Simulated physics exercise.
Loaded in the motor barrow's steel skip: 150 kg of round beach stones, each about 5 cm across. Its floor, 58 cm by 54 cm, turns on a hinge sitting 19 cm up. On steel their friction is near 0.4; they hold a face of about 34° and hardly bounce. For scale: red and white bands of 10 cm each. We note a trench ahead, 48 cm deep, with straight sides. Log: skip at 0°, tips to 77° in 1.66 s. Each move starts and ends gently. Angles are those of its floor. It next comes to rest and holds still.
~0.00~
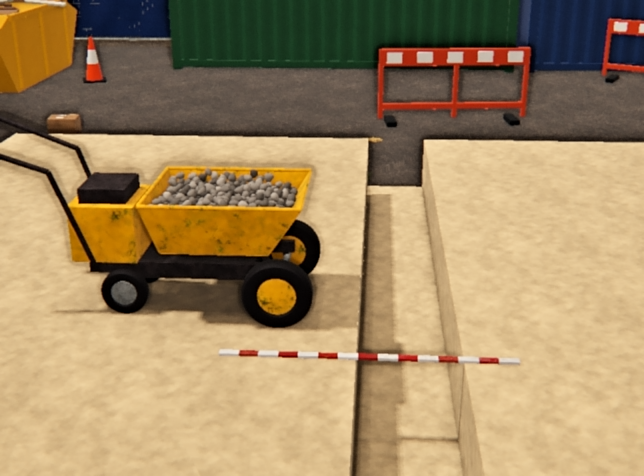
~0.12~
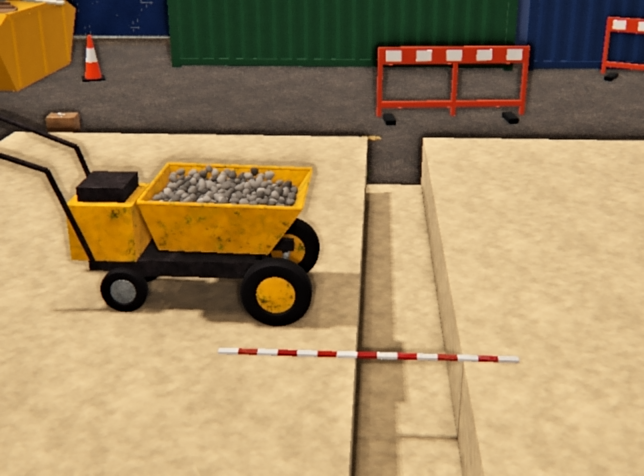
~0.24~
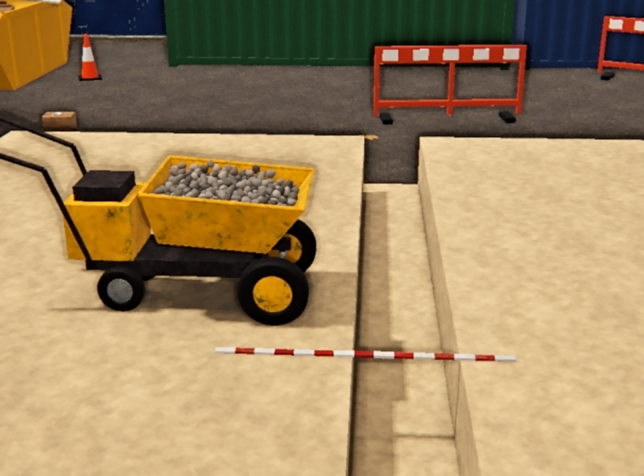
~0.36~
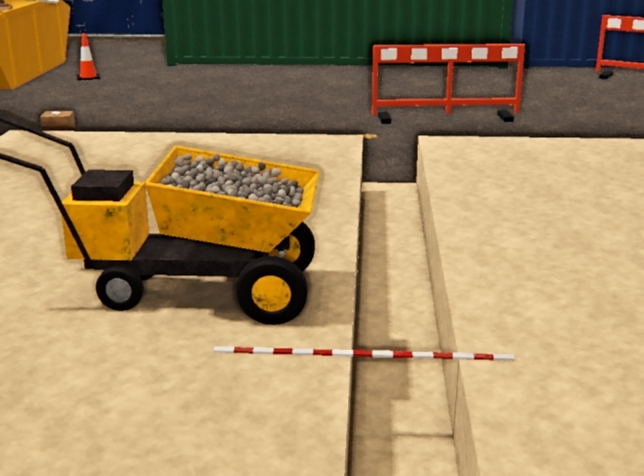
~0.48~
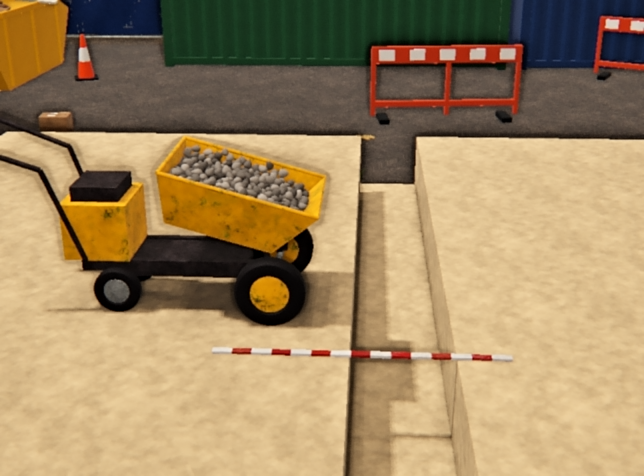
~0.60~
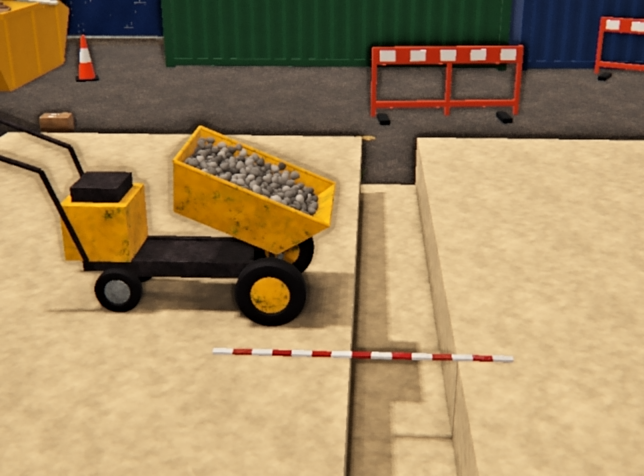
A yellow motor barrow full of grey stones stood beside a straight-sided trench, and its skip, level at first, slowly tilted up at the back, leaning toward the trench on the right.
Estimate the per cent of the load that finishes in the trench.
Roughly 100 percent.
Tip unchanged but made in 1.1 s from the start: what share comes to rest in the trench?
Close to 100 percent, then.
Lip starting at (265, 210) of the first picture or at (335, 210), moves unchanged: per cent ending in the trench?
Some 100 and some 80 per cent, in that order.
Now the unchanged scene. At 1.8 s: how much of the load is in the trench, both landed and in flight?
Approx. 75 % of the load.
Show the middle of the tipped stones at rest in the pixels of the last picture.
Look at roughly (409, 366).
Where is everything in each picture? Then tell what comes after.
The skip is at 0°, its lip at (301, 210); the top of the load is at (230, 179), in the first frame.
The skip is at 1°, its lip at (302, 209); the top of the load is at (213, 174); the stones move at 0.2 m/s on average, in the second frame.
Lip at (304, 210), floor tilted 4°, highest stones at (204, 169); the stones move at 0.3 m/s on average, in the third frame.
Lip at (310, 212), floor tilted 9°, highest stones at (194, 163); the stones move at 0.4 m/s on average, in the fourth frame.
Lip at (318, 218), floor tilted 16°, highest stones at (198, 156); the stones move at 0.5 m/s on average, in the fifth frame.
The skip is at 23°, its lip at (329, 226); the top of the load is at (205, 148); the stones move at 0.6 m/s on average, in the sixth frame.
After 1.2 s the floor is at 65°; 96 % in the skip, 4 % in the trench; the foremost stones are at (392, 283).
After 1.8 s the floor is at 77°; 27 % in the skip, 73 % in the trench; the foremost stones are at (443, 367).
After 2.1 s the floor is at 77°; 7 % in the skip, 93 % in the trench; the foremost stones are at (443, 380).
After 4.1 s the floor is at 77°; 0 % in the skip, 100 % in the trench; the foremost stones are at (443, 375).
